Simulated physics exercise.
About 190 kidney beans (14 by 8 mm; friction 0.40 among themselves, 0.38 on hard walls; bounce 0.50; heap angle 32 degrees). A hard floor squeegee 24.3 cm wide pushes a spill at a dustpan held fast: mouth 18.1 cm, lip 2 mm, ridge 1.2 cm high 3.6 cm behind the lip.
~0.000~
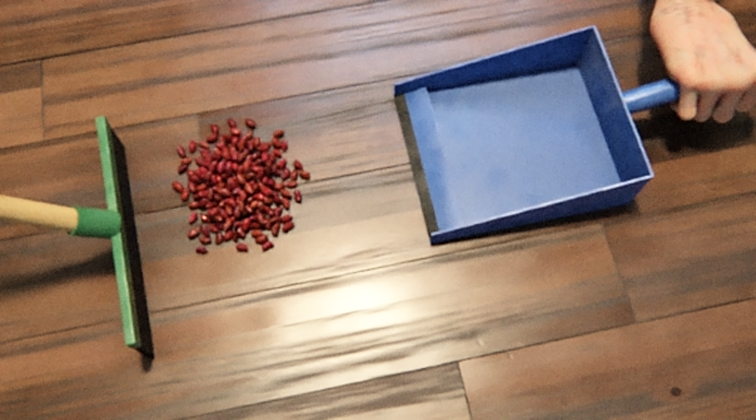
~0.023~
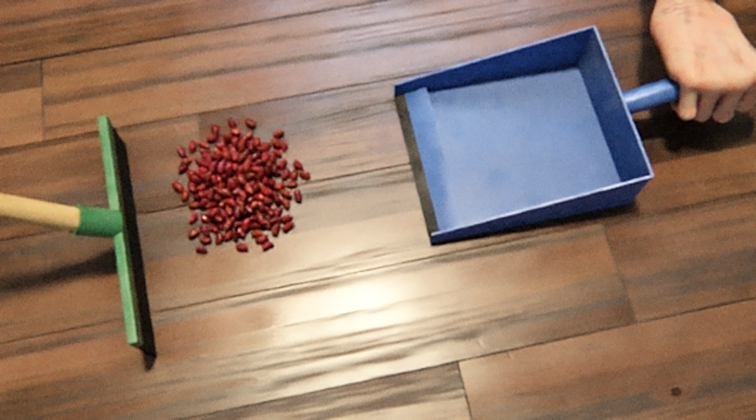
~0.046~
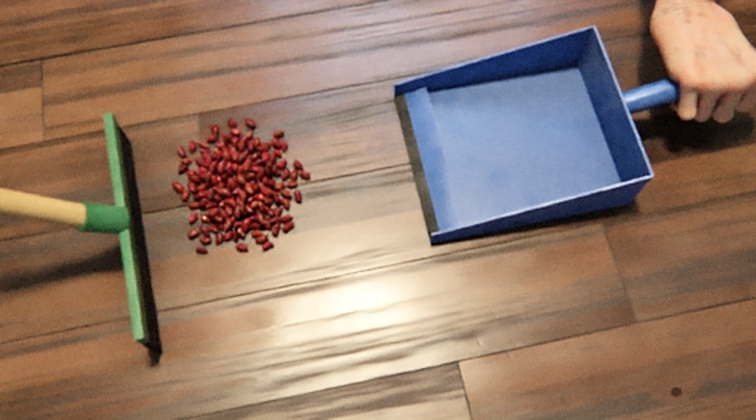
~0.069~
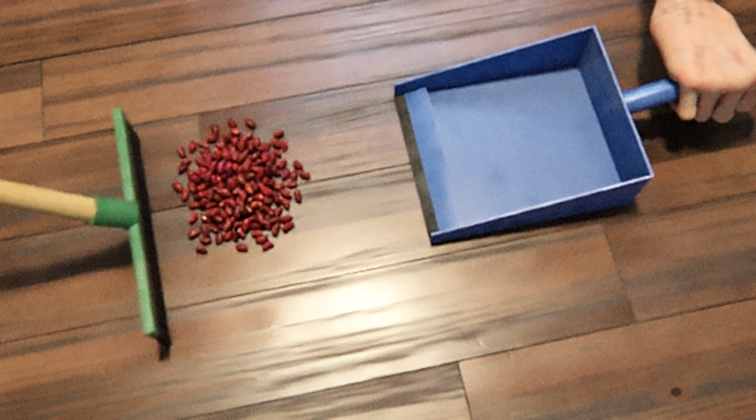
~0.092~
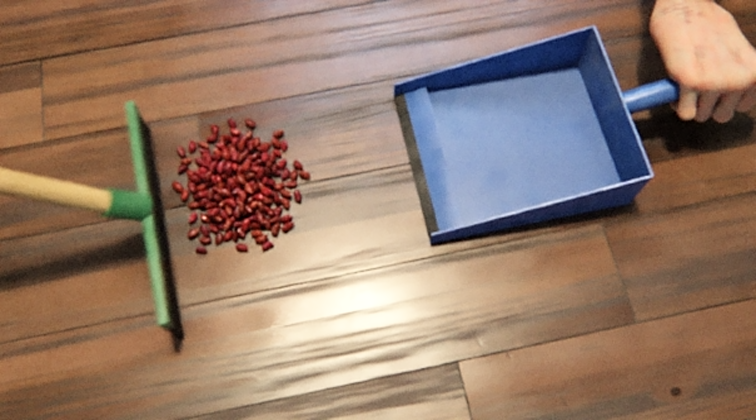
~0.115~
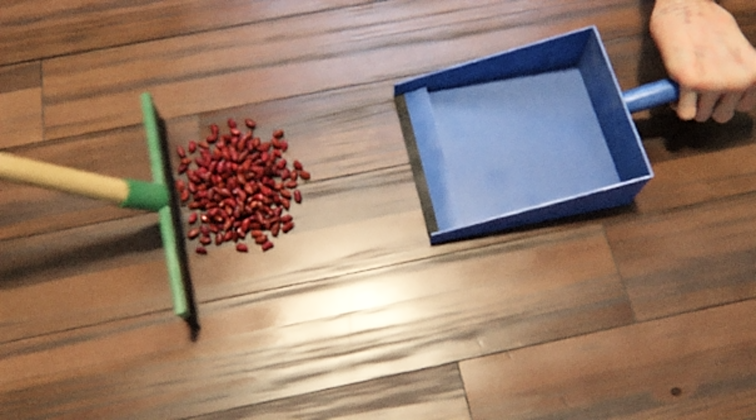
A hand holds a blue dustpan while a green squeegee slides right toward red beans.
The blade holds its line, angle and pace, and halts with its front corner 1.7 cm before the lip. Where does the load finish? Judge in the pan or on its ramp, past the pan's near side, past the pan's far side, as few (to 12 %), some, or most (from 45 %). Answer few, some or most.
In the pan or on its ramp: Some; past the pan's near side: Few; past the pan's far side: Some.
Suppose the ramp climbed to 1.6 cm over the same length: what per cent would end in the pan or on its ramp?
It would be near 35 per cent.
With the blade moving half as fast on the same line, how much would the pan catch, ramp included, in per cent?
It would be near 30 per cent.
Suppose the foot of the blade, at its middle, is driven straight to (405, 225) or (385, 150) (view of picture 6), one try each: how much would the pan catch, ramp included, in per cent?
Some 40 and 45 per cent.
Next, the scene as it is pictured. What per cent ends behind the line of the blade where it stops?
Roughly 5 per cent.
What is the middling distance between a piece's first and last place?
Some 22 cm.
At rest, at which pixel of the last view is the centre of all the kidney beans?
At about (414, 115).
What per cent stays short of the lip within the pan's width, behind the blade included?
Some 30 per cent.
Then, at 0.28 s, middle of the blade 14 cm from the lip; 0 % over the lip, far side 10 %, near side 0 %.
After 0.39 s, middle of the blade 6 cm from the lip; 0 % over the lip, far side 25 %, near side 0 %.
Then, at 0.63 s, middle of the blade 2 cm from the lip; 40 % over the lip, far side 30 %, near side 5 %.
At rest (2.8 s), pan 40 %, near side 5 %, far side 30 %, in front of the lip or behind the blade 30 %.
